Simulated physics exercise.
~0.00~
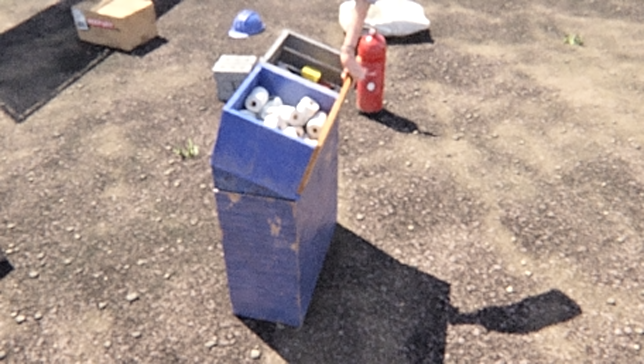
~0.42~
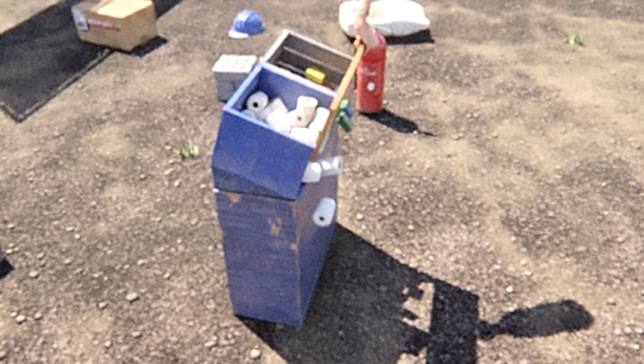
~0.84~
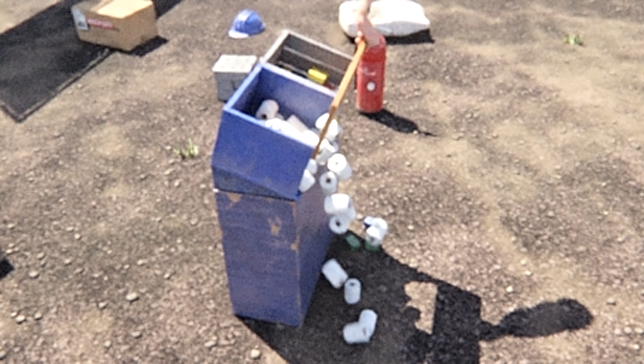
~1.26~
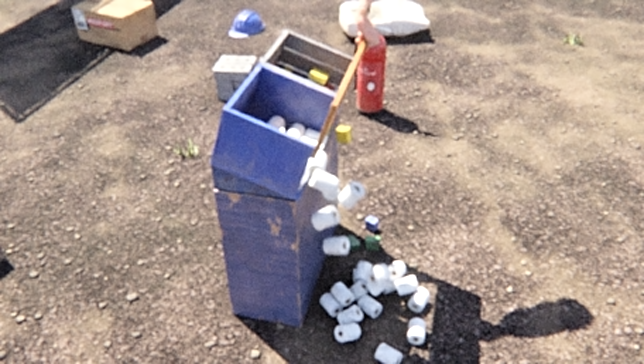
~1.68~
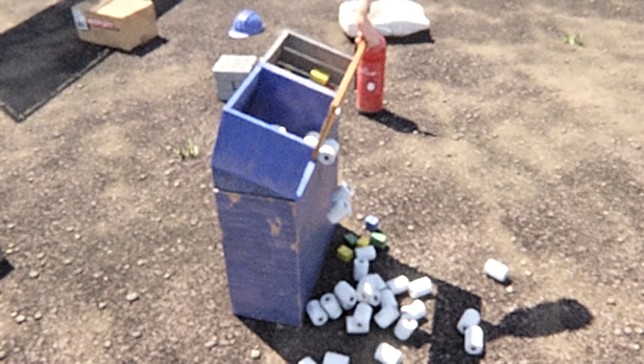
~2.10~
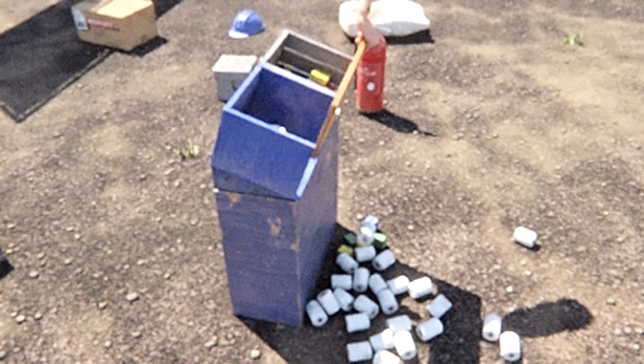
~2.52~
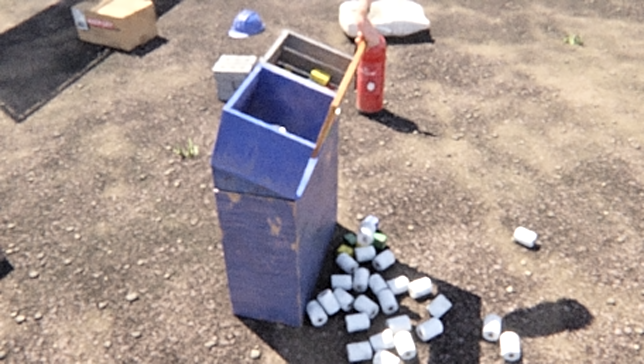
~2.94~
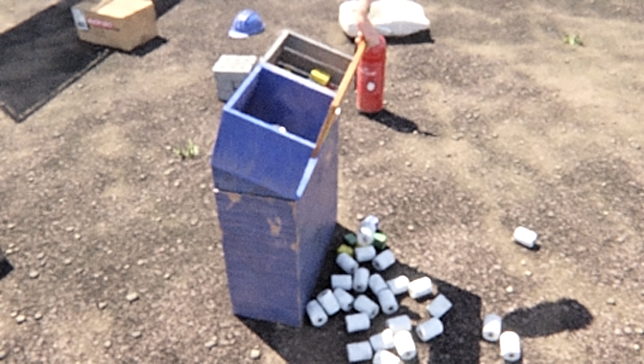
White paper rolls sit in a blue bin joined to a grey one atop a tall blue stand on sunlit gravelly ground, seen from above by a still camera. A red extinguisher, a pale sack, a blue helmet and a cardboard box lie behind. A hand at the right edge draws up an orange-edged gate, and rolls spill from the blue bin, with a few small coloured bricks dropping from the grey one. The rolls tumble down and heap on the ground, several rolling farther right. Finally everything lies still, the blue bin looking nearly empty while the gate stays raised.
